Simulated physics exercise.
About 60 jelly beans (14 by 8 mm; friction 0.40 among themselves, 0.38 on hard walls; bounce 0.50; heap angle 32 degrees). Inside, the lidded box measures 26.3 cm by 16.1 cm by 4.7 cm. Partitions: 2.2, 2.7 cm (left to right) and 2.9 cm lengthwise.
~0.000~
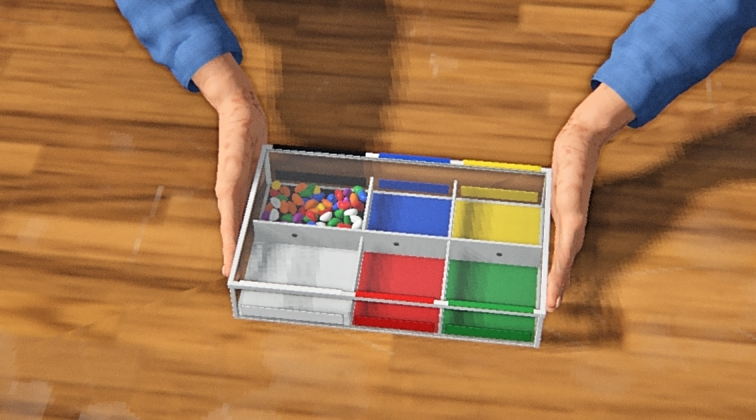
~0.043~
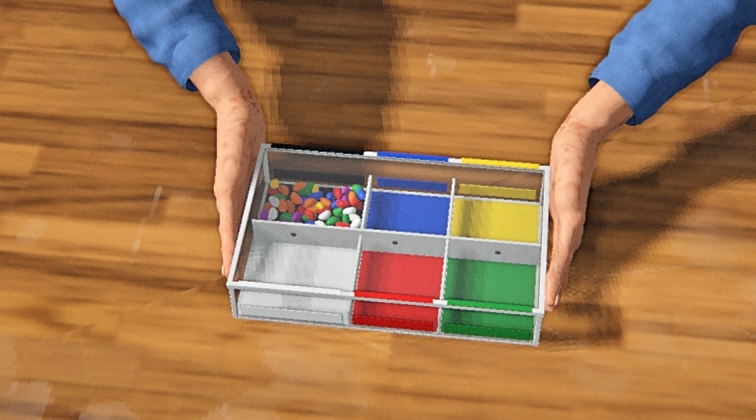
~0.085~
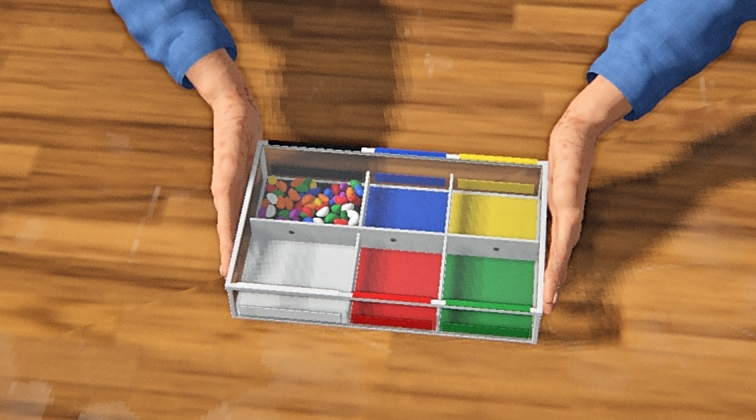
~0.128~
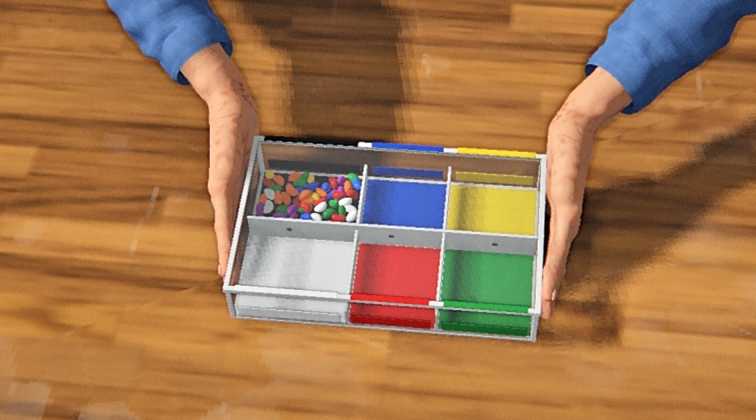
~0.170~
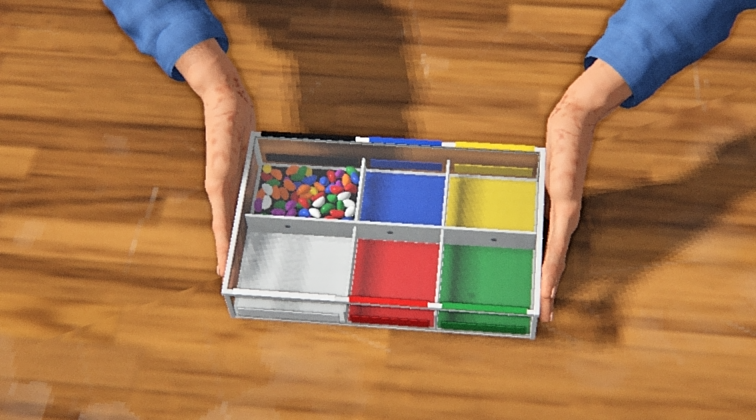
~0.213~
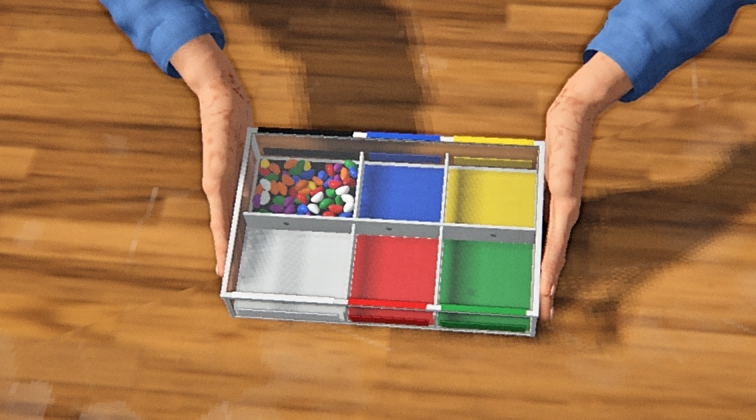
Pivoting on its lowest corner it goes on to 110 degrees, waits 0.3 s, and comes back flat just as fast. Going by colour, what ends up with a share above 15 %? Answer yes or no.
Red compartment: No; blue compartment: No; green compartment: No; yellow compartment: No; white compartment: Yes; black compartment: No.
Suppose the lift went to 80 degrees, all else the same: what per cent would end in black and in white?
Black 70, white 30.
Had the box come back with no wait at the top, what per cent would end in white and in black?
White 100, black 0.
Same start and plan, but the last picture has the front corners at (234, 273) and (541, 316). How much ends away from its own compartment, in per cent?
It would be near 100 per cent.
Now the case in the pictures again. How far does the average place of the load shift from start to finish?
About 10.0 cm.
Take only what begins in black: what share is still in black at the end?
Some 10 per cent.
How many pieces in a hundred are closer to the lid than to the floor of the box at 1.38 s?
About 80 per cent.
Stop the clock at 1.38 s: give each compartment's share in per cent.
Red 0, blue 0, green 0, yellow 0, white 85, black 15.
Then, at 1.38 s, tilt 110 degrees; white 85 %, black 15 %.
After 2.16 s, tilt 57 degrees; white 90 %, black 10 %.
After 2.96 s, tilt 0 degrees; white 90 %, black 10 %.
In the end, at 3.4 s, red 0 %, blue 0 %, green 0 %, yellow 0 %, white 90 %, black 10 %.
